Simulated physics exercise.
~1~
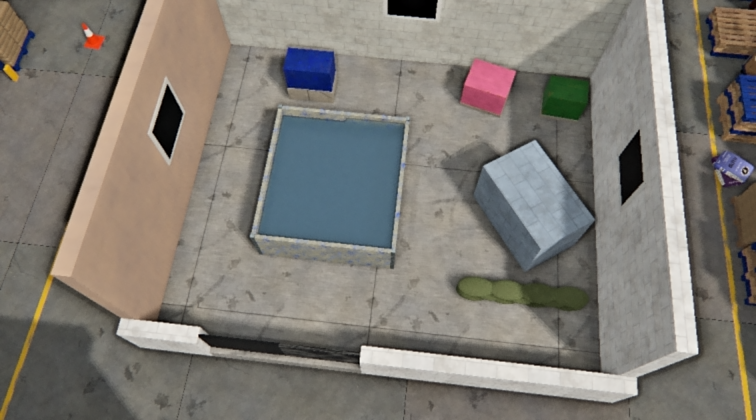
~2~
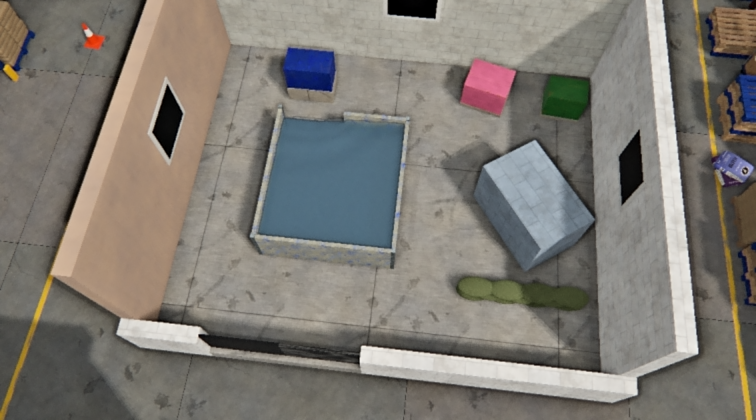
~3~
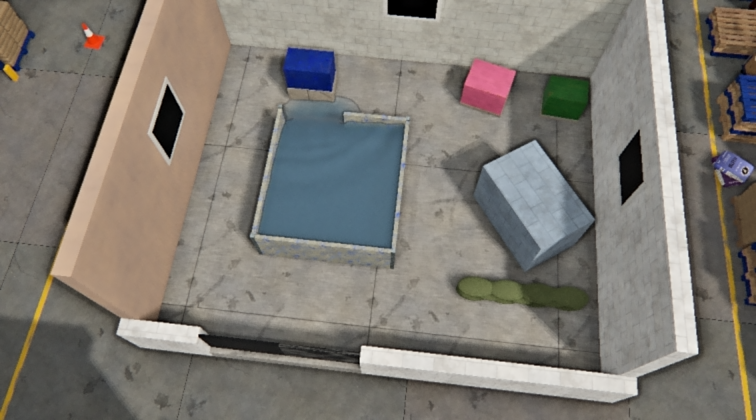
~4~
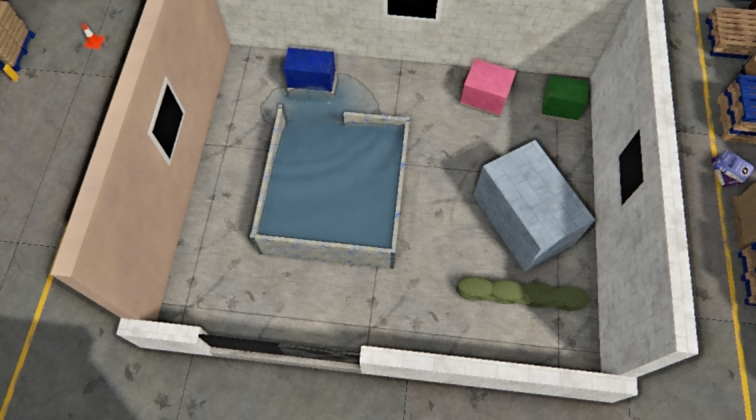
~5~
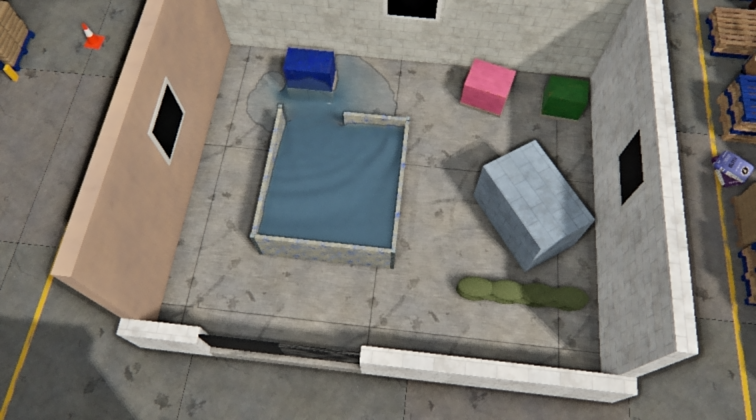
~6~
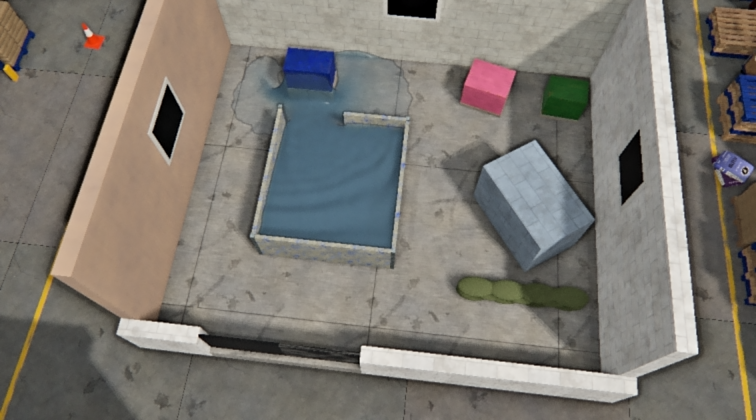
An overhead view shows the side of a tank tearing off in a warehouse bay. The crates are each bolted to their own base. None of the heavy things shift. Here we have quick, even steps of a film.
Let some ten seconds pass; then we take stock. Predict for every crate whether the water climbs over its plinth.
My prediction: The blue crate ends up wet; the green crate ends up wet; the pink crate ends up wet.
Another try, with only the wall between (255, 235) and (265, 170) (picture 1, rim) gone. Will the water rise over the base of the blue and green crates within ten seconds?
As it turns out, the blue is left untouched, and the green gets overtopped.
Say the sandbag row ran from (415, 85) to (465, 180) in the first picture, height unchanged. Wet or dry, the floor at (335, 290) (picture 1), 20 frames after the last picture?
At that place: Unflooded.
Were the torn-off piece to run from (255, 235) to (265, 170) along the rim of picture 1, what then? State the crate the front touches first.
It's the blue one.
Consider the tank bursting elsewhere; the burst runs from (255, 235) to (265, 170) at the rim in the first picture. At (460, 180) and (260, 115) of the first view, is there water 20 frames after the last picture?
Waterless, submerged.
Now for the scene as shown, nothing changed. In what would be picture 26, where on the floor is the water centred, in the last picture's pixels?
Around pixel (345, 154).
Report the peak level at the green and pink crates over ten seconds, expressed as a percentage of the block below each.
Around 240 % and 480 %.
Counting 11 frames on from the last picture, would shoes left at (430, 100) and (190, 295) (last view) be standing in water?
Swamped, then clear.
A moment on, water covers 20 % of the floor; the blue crate water round its plinth, the green crate not reached, the pink crate water round its plinth.
Next, water covers 35 % of the floor; the blue crate water round its plinth, the green crate water round its plinth, the pink crate water round its plinth.
Then, water covers 55 % of the floor; the blue crate water round its plinth, the green crate water round its plinth, the pink crate water round its plinth.
Later, water covers 90 % of the floor; the blue crate water round its plinth, the green crate water round its plinth, the pink crate water round its plinth.
In the end, water covers 100 % of the floor; the blue crate was topped, the green crate was topped, the pink crate was topped.
